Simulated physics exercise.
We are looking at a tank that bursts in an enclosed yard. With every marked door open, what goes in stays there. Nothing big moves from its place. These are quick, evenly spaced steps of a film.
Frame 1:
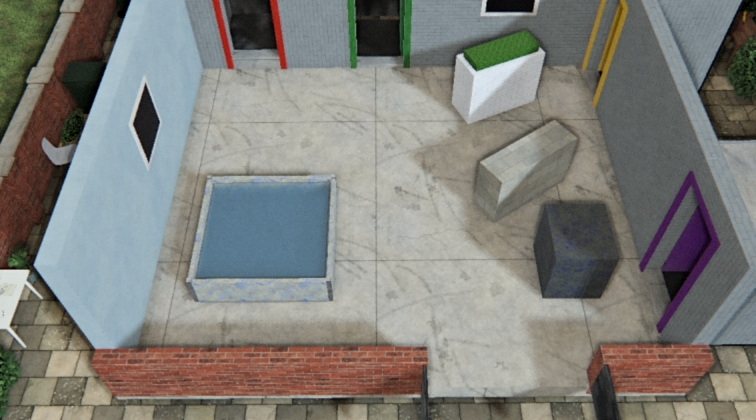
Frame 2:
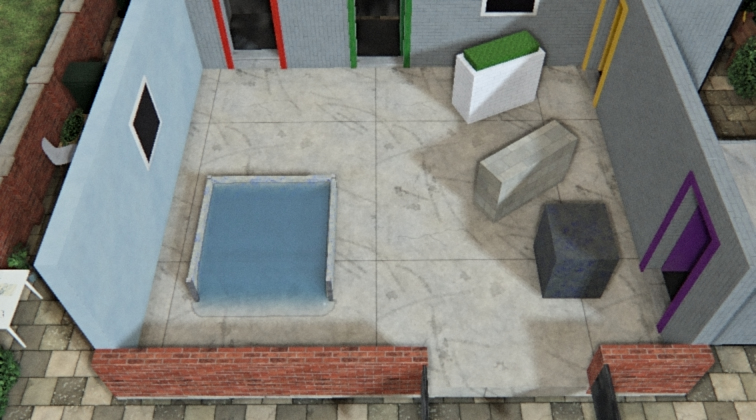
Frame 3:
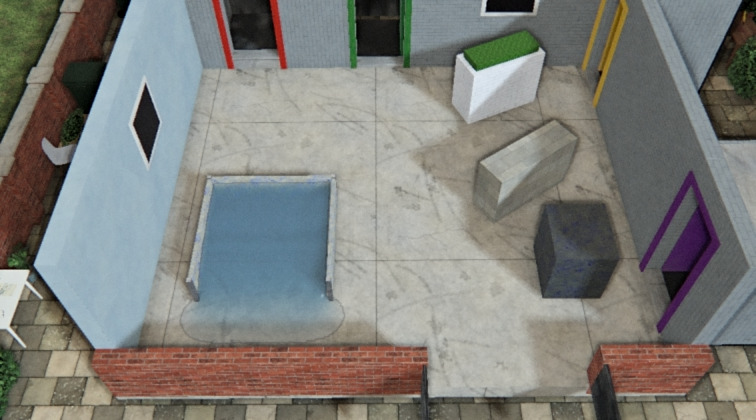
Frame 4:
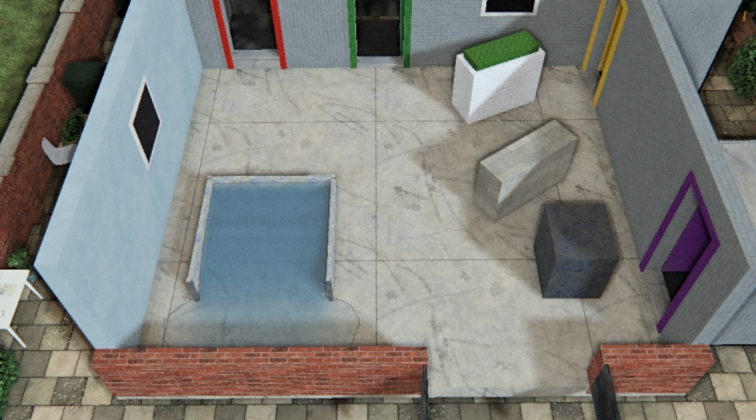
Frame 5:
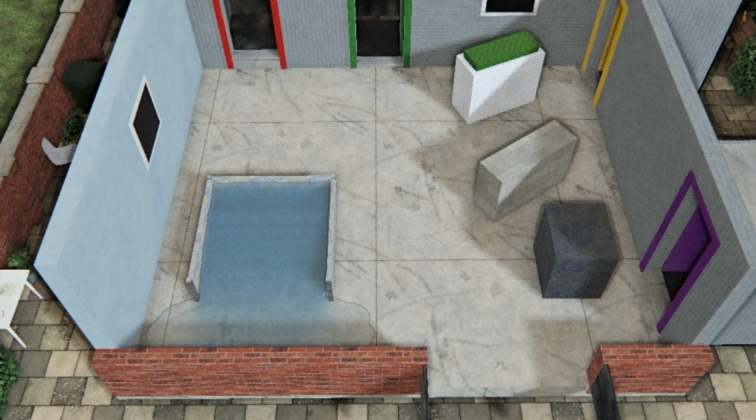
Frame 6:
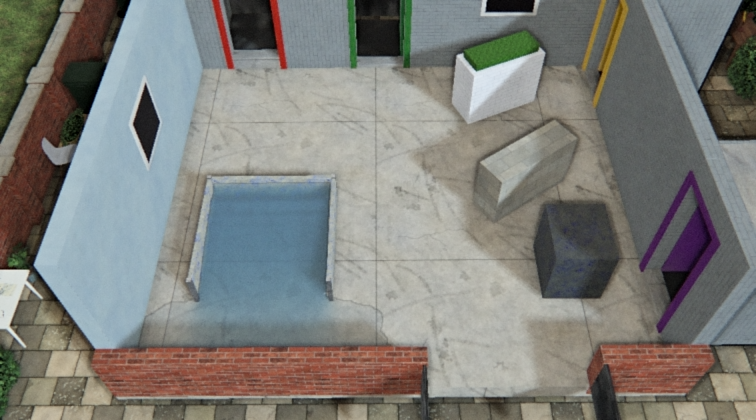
Square tank of blue water losing its front wall in a walled yard, water spreading across concrete to the brick wall.
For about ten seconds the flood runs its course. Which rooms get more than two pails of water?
In the end most likely the purple door gets two buckets or less. Most likely the yellow door gets two buckets or less. Most likely the green door gets two buckets or less. Most likely the red door gets two buckets or less.
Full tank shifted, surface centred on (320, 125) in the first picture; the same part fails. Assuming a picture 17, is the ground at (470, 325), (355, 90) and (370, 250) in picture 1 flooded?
As listed: Flooded, no water, awash.
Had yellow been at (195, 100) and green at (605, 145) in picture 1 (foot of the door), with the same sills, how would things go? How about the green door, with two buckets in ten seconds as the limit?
Note - green door ends up lower.
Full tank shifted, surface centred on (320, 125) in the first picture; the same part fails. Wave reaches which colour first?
I'd go with the one in purple.
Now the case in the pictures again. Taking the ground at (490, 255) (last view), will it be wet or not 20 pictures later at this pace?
Looking there, it would be swamped.
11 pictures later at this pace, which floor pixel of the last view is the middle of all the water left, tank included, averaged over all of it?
I'd place it roughly at (269, 307).
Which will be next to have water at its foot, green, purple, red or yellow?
The door marked purple, I reckon.
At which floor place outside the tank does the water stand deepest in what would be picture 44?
Estimated pixel: (201, 81).
A moment on, water covers 10 % of the floor; the purple door not reached, the yellow door not reached, the green door not reached, the red door not reached.
Next, water covers 20 % of the floor; the purple door not reached, the yellow door not reached, the green door not reached, the red door not reached.
Then, water covers 40 % of the floor; the purple door wet at the sill, nothing in, the yellow door not reached, the green door not reached, the red door not reached.
Later, water covers 55 % of the floor; the purple door under two buckets in, the yellow door not reached, the green door wet at the sill, nothing in, the red door wet at the sill, nothing in.
In the end, water covers 85 % of the floor; the purple door under two buckets in, the yellow door wet at the sill, nothing in, the green door wet at the sill, nothing in, the red door wet at the sill, nothing in.
